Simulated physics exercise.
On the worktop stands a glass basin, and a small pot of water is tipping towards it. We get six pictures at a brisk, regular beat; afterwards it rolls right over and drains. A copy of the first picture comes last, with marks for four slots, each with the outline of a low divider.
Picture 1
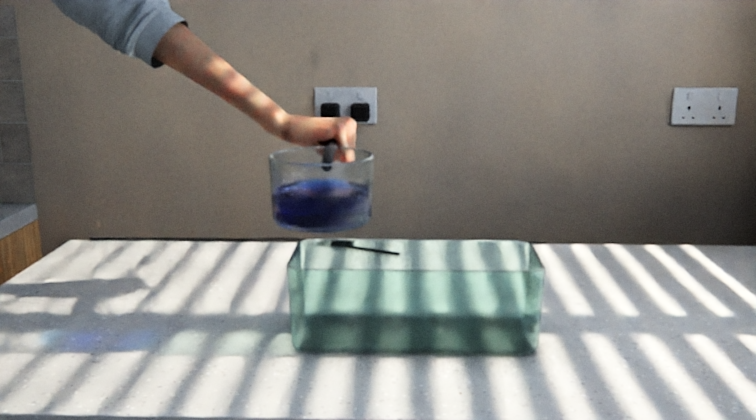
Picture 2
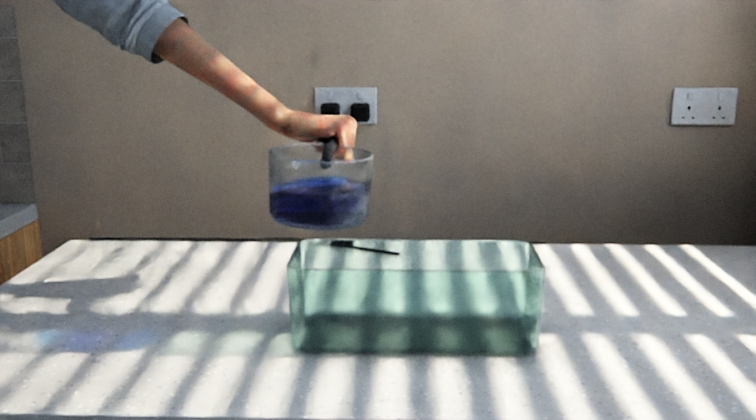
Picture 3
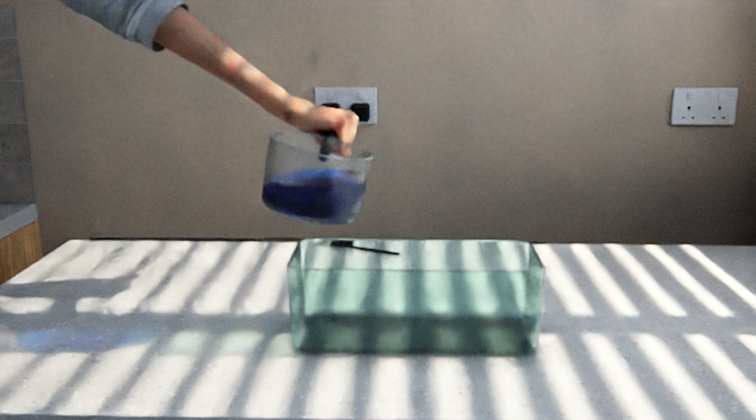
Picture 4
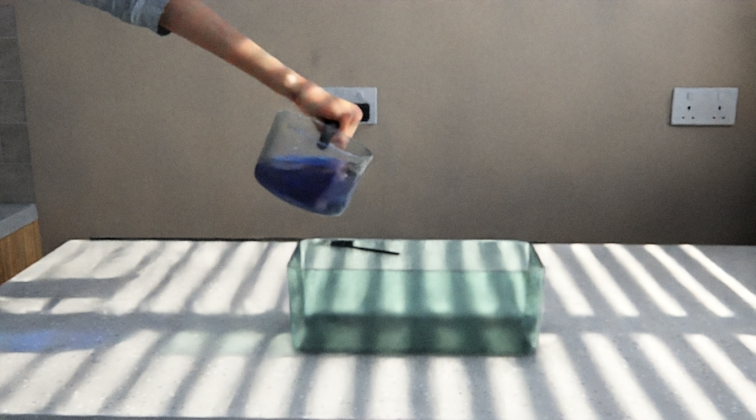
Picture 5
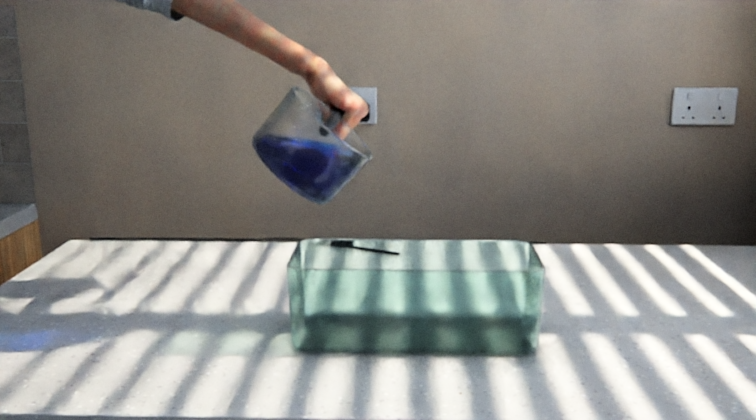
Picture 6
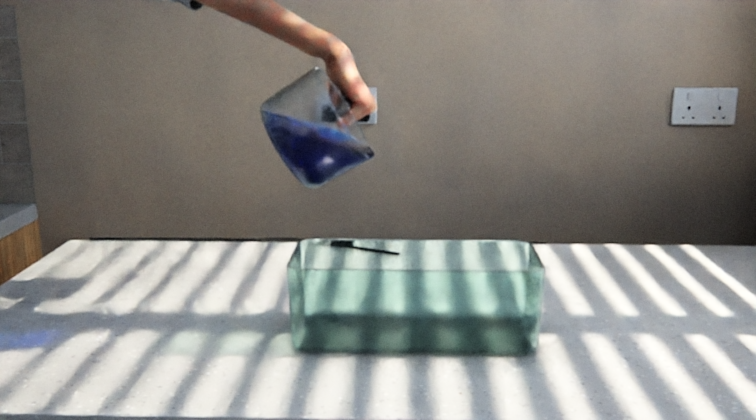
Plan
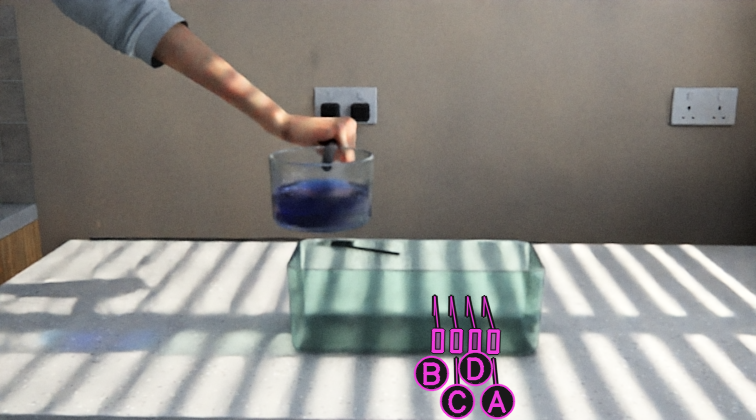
Small clear pot of blue liquid tilting steadily to the right in a person's hand above a glass basin on a sunlit worktop.
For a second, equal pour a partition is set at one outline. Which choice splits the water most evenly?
Choose C.
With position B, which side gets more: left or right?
The right side.
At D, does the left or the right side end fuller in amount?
More ends on the left.
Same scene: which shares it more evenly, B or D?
Position B.
On the marked copy, A at (493, 358); B at (437, 358); C at (456, 358); D at (474, 358).
For position A, about 84 % ends left of the wall and 8 % right of it; 8 % is lost outside.
For position B, about 28 % ends left of the wall and 68 % right of it; 4 % is lost outside.
For position C, about 49 % ends left of the wall and 46 % right of it; 5 % is lost outside.
For position D, about 75 % ends left of the wall and 18 % right of it; 7 % is lost outside.
